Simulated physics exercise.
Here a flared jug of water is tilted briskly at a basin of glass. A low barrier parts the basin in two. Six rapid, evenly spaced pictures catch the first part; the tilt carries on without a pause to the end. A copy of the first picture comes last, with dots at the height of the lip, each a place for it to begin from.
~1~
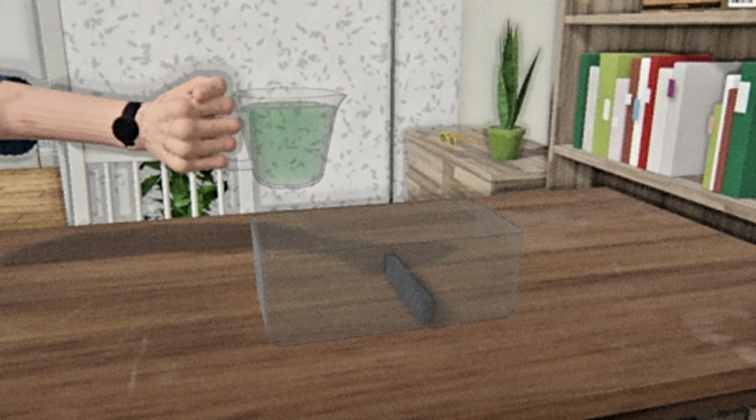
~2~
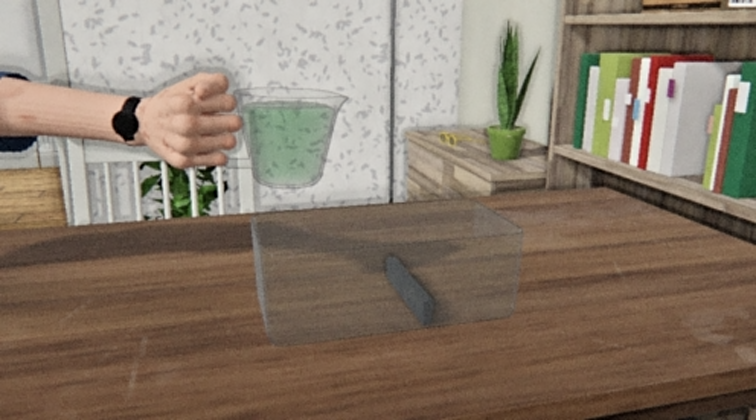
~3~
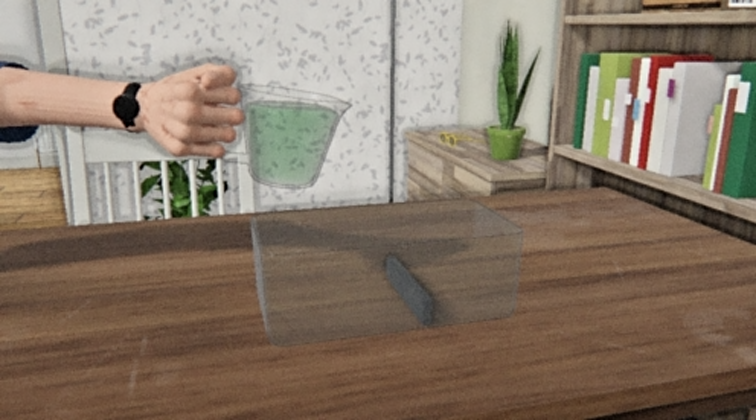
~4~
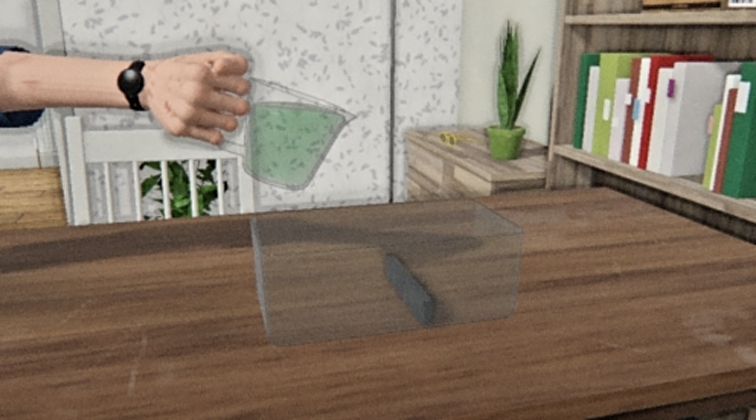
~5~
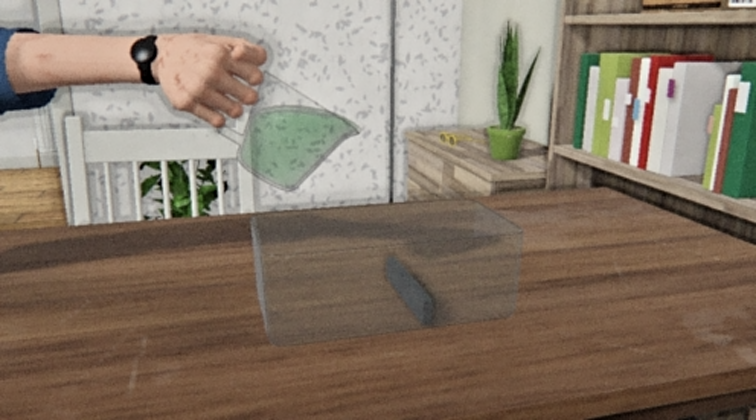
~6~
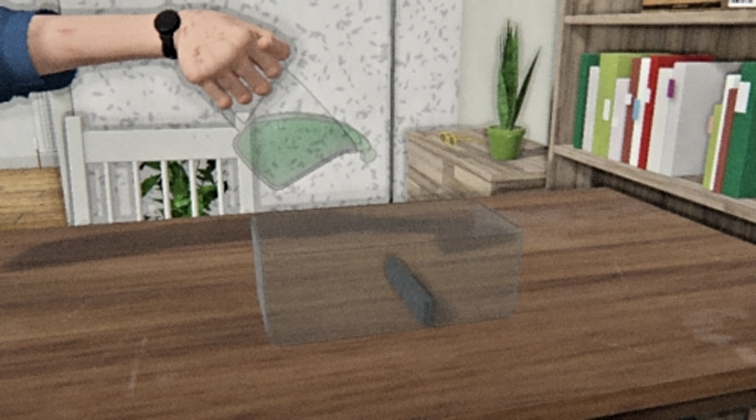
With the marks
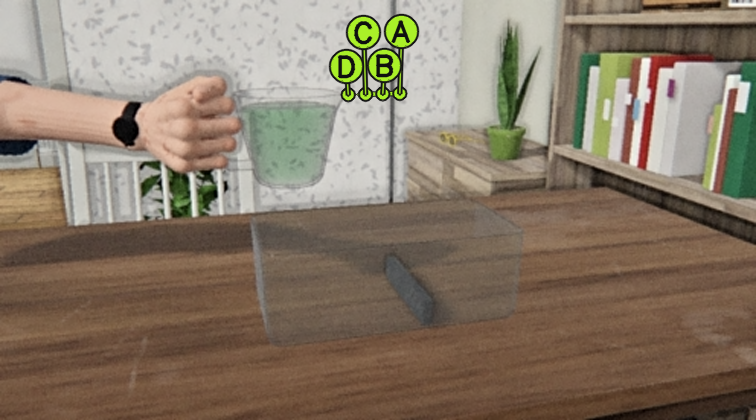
A hand wearing a black watch holds a clear, flared jug of green-tinted water upright above a glass basin with a low dark barrier inside. The hand tilts the jug to the right, slowly then more steeply, until the water slants to the lip and begins to slip over it.
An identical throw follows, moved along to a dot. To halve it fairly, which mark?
The best place is B.
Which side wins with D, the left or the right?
The left side.
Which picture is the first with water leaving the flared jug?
Picture 5.
On the marked copy, A at (399, 93); B at (382, 93); C at (365, 94); D at (348, 94).
With A, about 29 % ends left of the wall and 67 % right of it; 3 % is lost outside.
With B, about 51 % ends left of the wall and 46 % right of it.
With C, about 63 % ends left of the wall and 34 % right of it; 3 % is lost outside.
With D, about 76 % ends left of the wall and 21 % right of it; 3 % is lost outside.
